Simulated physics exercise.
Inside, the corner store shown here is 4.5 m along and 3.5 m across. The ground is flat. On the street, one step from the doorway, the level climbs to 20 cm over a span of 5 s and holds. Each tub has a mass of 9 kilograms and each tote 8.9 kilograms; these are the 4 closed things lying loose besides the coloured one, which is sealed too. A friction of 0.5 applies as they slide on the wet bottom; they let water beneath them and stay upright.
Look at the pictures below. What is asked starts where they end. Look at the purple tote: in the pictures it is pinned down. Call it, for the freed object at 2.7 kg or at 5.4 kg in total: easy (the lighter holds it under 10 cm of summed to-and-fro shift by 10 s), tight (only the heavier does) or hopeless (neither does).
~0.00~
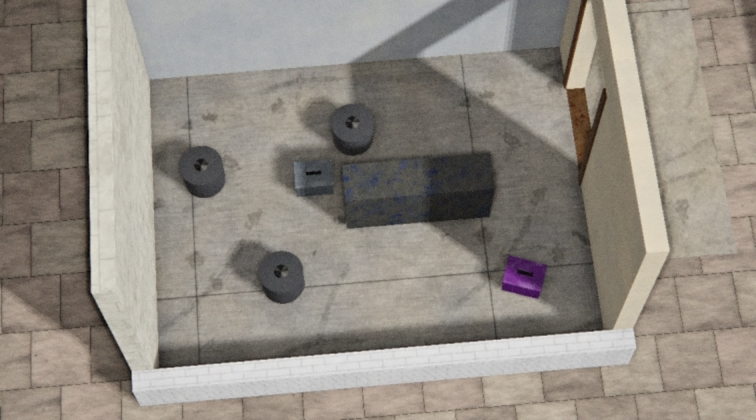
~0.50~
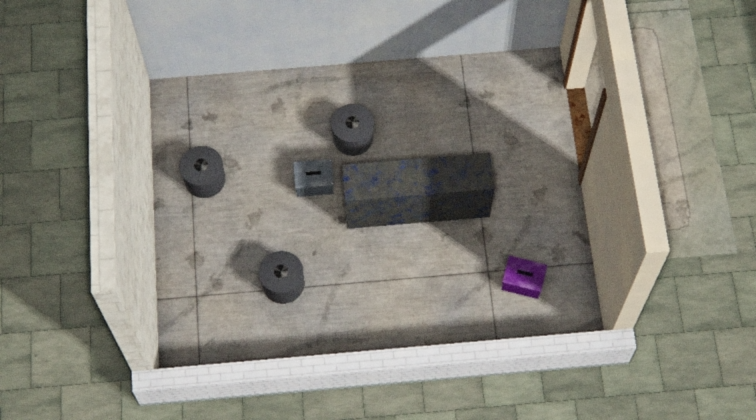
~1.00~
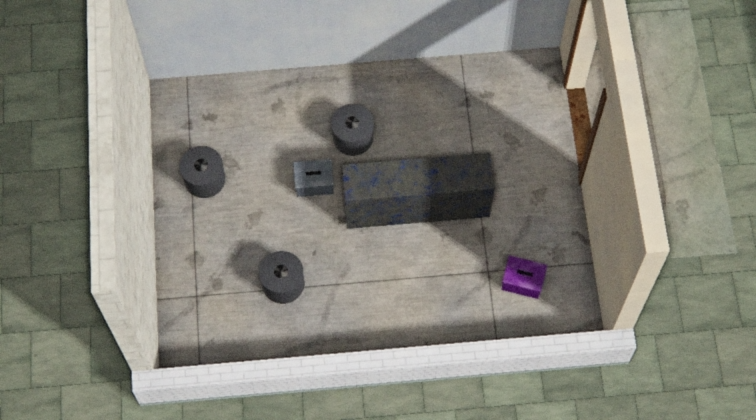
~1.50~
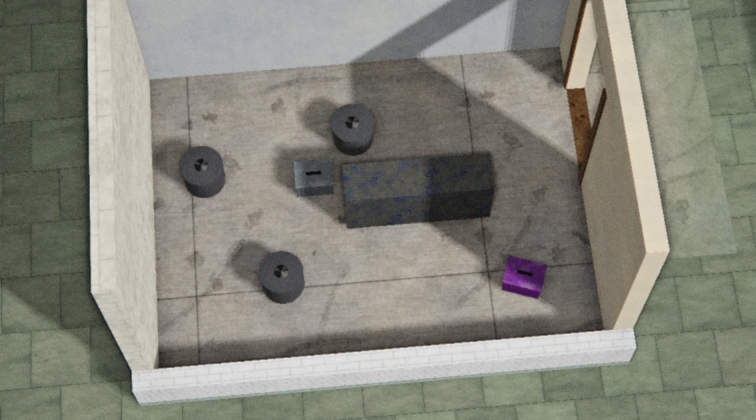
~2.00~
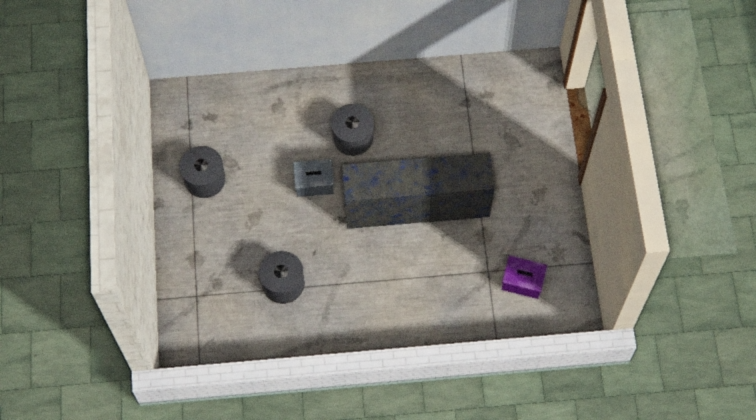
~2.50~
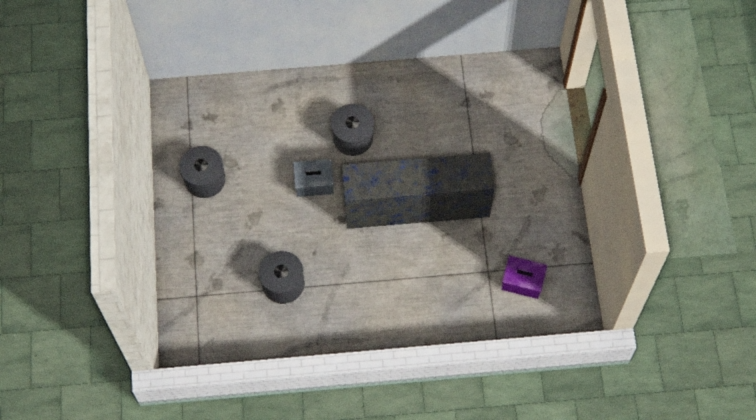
Hopeless.
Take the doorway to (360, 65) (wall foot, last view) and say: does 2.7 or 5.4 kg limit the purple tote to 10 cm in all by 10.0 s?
Result: Heavier option only.
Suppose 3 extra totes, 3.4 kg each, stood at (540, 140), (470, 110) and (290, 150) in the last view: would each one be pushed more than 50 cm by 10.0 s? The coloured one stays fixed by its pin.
Taking them in order, the first is beyond the line, the second beyond the line and the third beyond the line.
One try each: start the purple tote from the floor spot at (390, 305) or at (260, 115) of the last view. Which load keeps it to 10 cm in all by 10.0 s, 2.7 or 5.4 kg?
Heavier load only; no load.
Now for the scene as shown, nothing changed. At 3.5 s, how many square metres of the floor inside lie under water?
About 1.5 m2.
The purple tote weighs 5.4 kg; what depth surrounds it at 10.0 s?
About 5 cm.
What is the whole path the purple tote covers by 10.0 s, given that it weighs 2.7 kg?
100 cm, roughly.
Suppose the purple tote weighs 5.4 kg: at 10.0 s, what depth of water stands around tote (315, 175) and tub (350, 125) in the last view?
Depth approx. 4 cm / 12 cm.
After 3.5 s the purple tote would be 0 cm from its start with 2.7 kg and 0 cm from its start with 5.4 kg; 0 cm of water round it then.
After 4.5 s the purple tote would be 0 cm from its start with 2.7 kg and 0 cm from its start with 5.4 kg; 0 cm of water round it then.
After 7.0 s the purple tote would be 58 cm from its start with 2.7 kg and 9 cm from its start with 5.4 kg; 3 cm of water round it then.
After 10.0 s the purple tote would be 47 cm from its start with 2.7 kg and 36 cm from its start with 5.4 kg; 5 cm of water round it then.
